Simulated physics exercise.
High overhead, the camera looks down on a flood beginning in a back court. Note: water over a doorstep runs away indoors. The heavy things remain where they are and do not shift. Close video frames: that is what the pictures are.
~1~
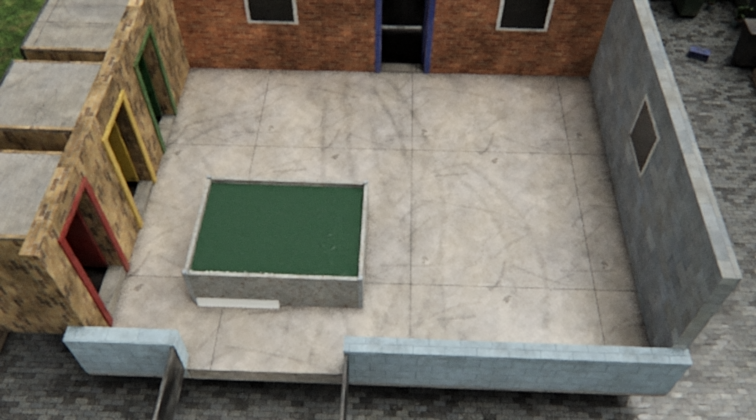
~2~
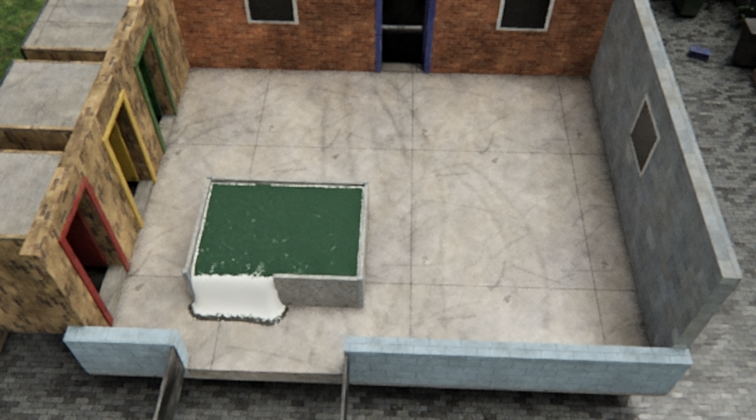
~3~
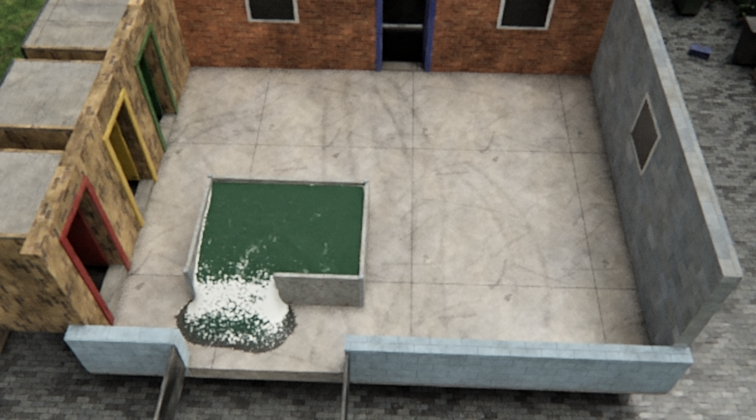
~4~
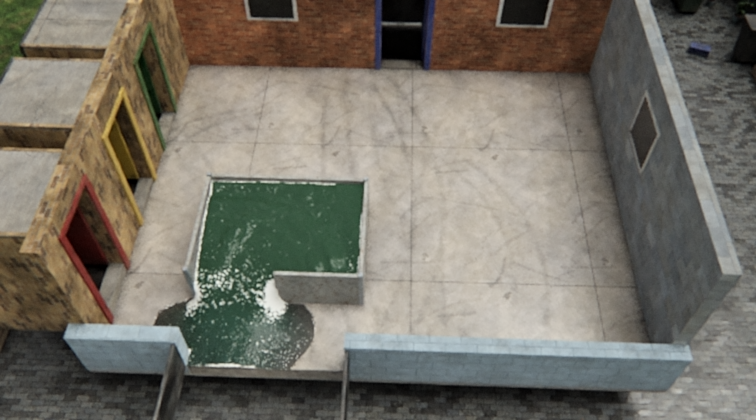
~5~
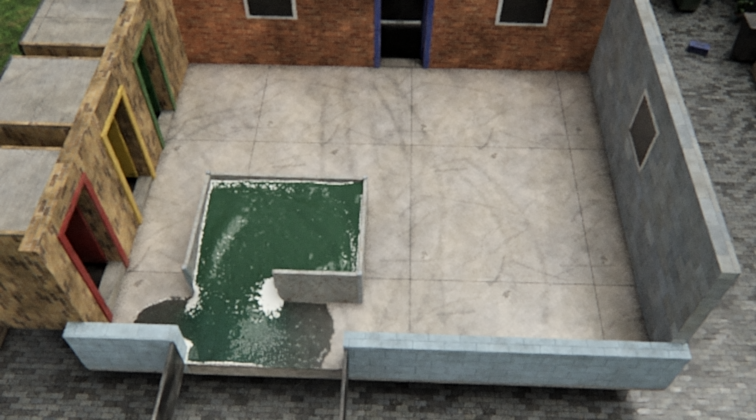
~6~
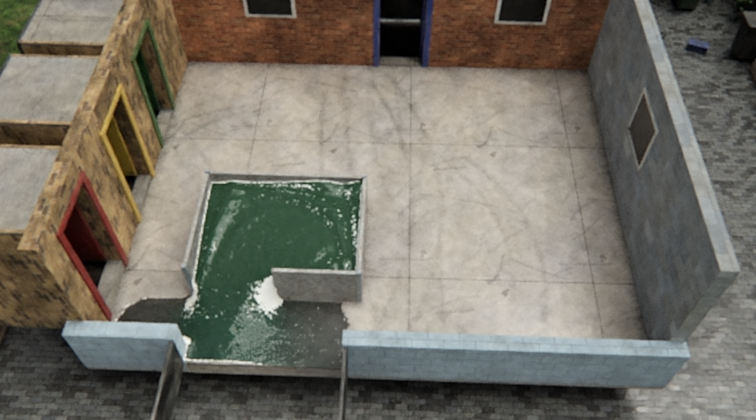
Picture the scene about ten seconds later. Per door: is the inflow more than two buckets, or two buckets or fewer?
One by one: Yellow door: No more than two buckets; green door: No more than two buckets; blue door: No more than two buckets; red door: No more than two buckets.
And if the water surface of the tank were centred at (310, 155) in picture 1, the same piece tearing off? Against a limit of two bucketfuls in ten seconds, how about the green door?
Log: Green door misses the mark.
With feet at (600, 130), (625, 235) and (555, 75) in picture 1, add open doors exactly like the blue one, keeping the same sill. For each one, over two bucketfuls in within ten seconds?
The three doors, in turn: Is short of it, is short of it, is short of it.
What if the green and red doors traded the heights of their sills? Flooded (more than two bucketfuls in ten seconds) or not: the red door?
Then red exceeds the limit.
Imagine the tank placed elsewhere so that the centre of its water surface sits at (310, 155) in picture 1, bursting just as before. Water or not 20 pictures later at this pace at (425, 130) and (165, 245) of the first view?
The first spot is left dry, the second inundated.
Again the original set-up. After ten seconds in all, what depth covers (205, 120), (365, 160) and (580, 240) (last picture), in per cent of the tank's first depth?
8, 2 and 0 per cent, roughly.
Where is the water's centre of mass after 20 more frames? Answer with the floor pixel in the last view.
I'd place it roughly at (251, 253).
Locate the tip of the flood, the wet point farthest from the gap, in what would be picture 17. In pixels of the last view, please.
Pixel estimate: (152, 183).
A moment on, water covers 5 % of the floor; the yellow door not reached, the green door not reached, the blue door not reached, the red door wet at the sill, nothing in.
Next, water covers 10 % of the floor; the yellow door wet at the sill, nothing in, the green door not reached, the blue door not reached, the red door under two buckets in.
Then, water covers 20 % of the floor; the yellow door wet at the sill, nothing in, the green door wet at the sill, nothing in, the blue door not reached, the red door under two buckets in.
Later, water covers 25 % of the floor; the yellow door wet at the sill, nothing in, the green door wet at the sill, nothing in, the blue door not reached, the red door under two buckets in.
In the end, water covers 45 % of the floor; the yellow door wet at the sill, nothing in, the green door under two buckets in, the blue door wet at the sill, nothing in, the red door under two buckets in.
